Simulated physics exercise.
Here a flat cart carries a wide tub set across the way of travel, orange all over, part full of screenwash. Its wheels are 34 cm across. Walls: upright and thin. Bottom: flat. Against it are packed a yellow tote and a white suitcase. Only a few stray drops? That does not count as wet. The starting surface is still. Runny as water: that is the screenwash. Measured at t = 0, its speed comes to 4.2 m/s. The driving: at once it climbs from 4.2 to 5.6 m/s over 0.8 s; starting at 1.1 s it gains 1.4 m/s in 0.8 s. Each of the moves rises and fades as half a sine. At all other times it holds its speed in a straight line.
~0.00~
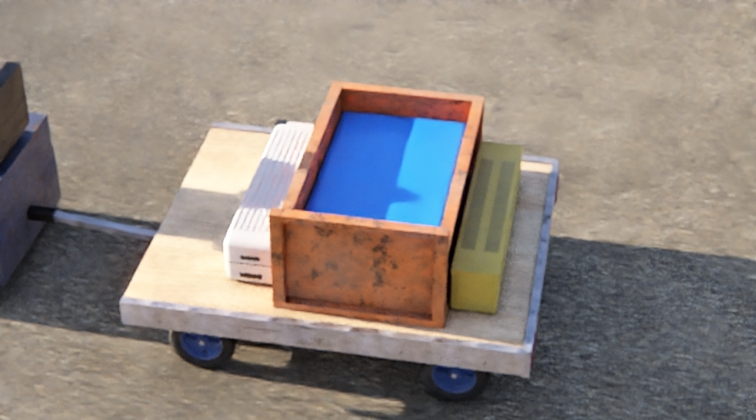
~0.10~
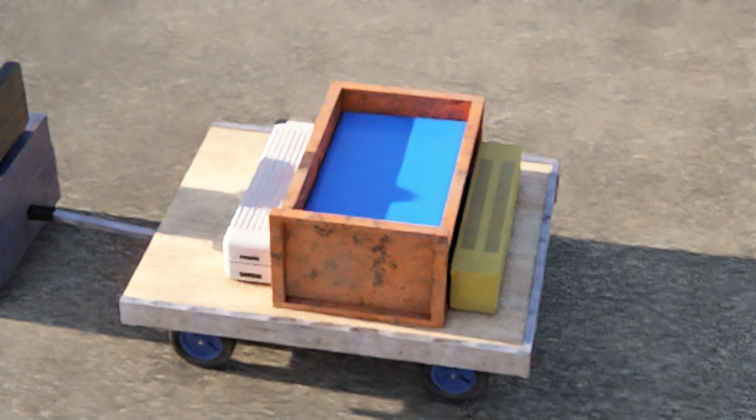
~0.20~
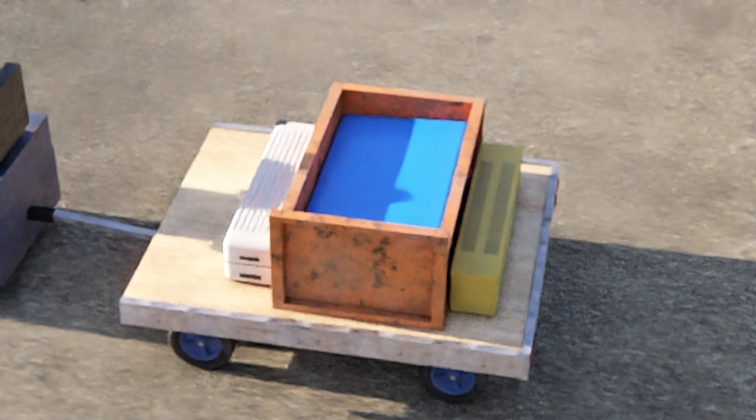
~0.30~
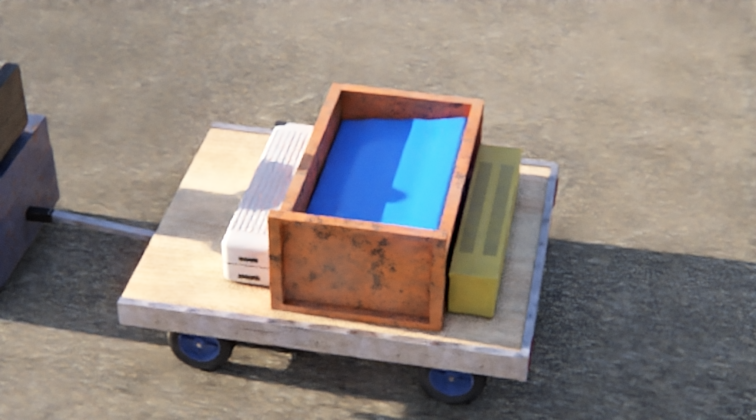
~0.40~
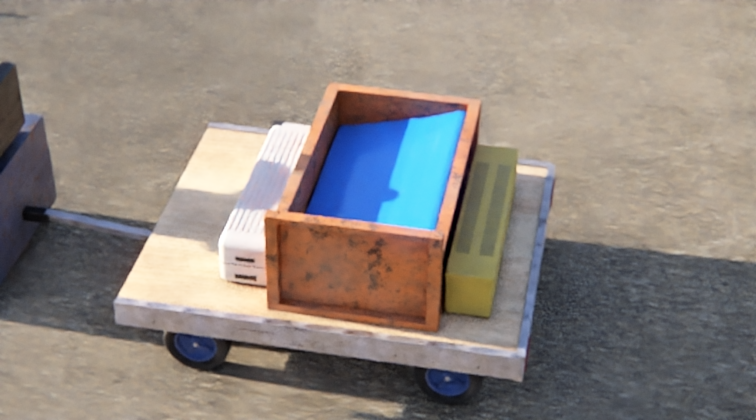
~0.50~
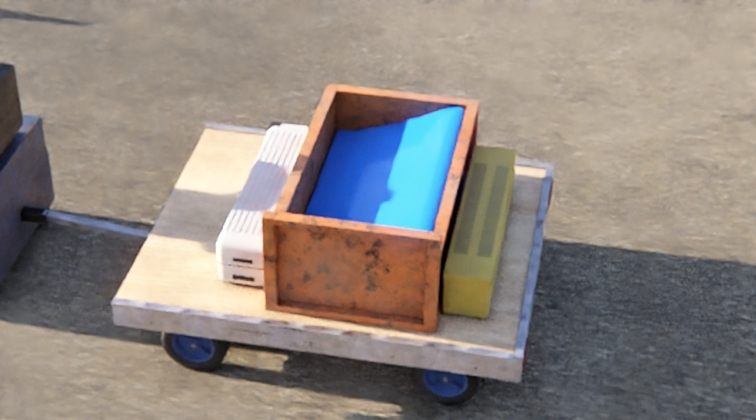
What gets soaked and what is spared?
The yellow tote is hit; the white suitcase is hit.
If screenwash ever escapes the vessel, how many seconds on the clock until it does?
At about 0.9 s.
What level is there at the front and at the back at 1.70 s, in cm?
Some 12 cm in front and some 48 cm behind.
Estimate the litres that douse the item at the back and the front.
About 25 L, then about 5 L.
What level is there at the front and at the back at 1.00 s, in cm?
Front reads 32 centimetres, back reads 24 centimetres.
After 1.00 s front 32 cm, middle 25 cm, back 24 cm above the floor; the loss stands at 1 per cent, over the back.
After 1.70 s front 11 cm, middle 22 cm, back 48 cm above the floor; the loss stands at 1 per cent, over the back.
After 2.40 s front 39 cm, middle 19 cm, back 14 cm above the floor; the loss stands at 11 per cent, over the back.
After 4.89 s the loss stands at 13 per cent, over the back; the yellow tote has caught 25 litres and the white suitcase 5 litres.
